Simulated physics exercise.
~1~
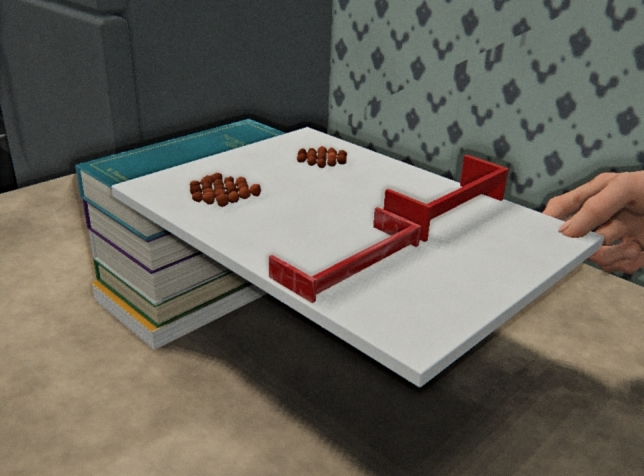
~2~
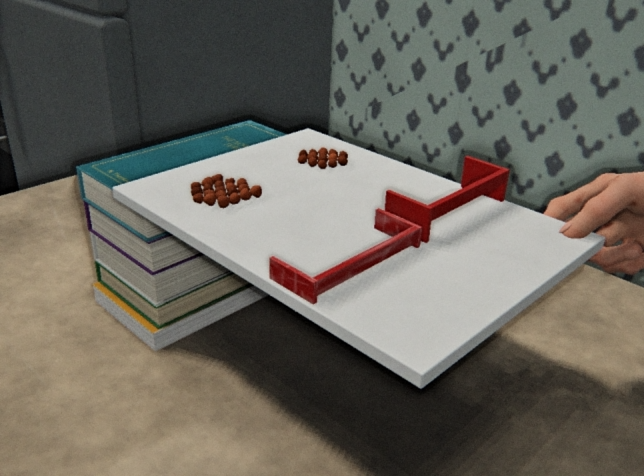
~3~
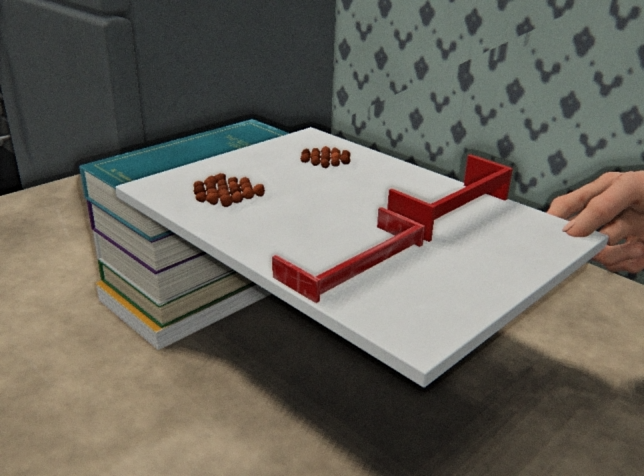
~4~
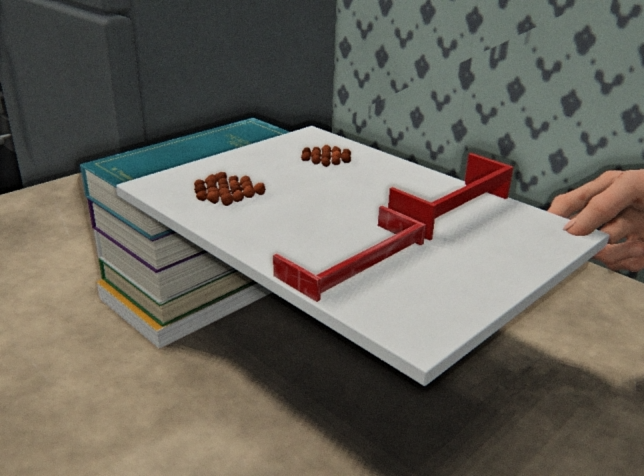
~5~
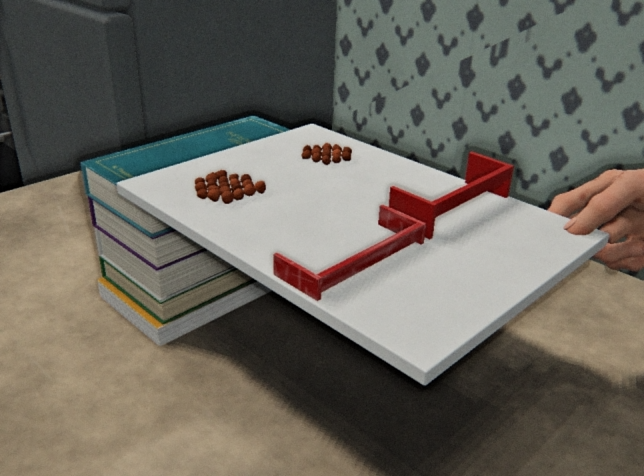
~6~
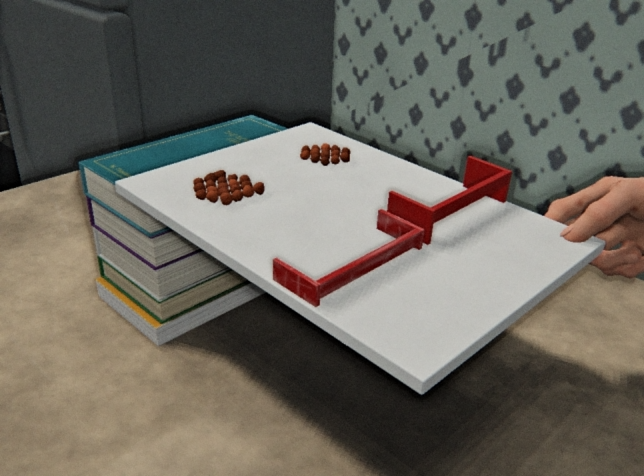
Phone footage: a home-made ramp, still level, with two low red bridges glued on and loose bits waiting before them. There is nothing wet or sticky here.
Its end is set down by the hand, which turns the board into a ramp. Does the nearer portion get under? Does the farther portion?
The nearer portion is too tall; the farther portion is short enough.
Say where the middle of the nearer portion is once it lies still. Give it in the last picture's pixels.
Around (329, 354) in the last picture.
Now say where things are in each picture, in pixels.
The first frame shows held end of the board near (418, 366), level; book pile near (205, 171), tall, over half the board's length; nearer portion near (220, 190), a few clay pellets; farther portion near (322, 159), a few clay pellets; nearer gate near (368, 258), its slot lower than a piece; farther gate near (468, 193), its slot higher than a piece.
The second frame shows held end of the board near (419, 367), level; farther portion near (323, 160).
The third frame shows held end of the board near (422, 366), level; nearer portion near (224, 190).
The fourth frame shows held end of the board near (423, 365), level; farther portion near (326, 157).
The fifth frame shows held end of the board near (423, 364), level; nearer portion near (225, 187).
The sixth frame shows held end of the board near (420, 373), down by 2°; book pile near (208, 167); nearer portion near (224, 188), not moving; farther portion near (325, 156), not moving; nearer gate near (371, 261); farther gate near (471, 195).
Then, 0.58 s on from there, board sloping at 13°; nearer portion on its way down; farther portion on its way down.
Then, 1.19 s on from there, board sloping at 26°; nearer portion has reached its gate; farther portion the whole lot past its gate.
Then, 1.92 s on from there, board resting at 31°; nearer portion has reached its gate; farther portion the whole lot past its gate.
In the end, board resting at 31°; nearer portion gathered behind its gate; farther portion the whole lot past its gate.
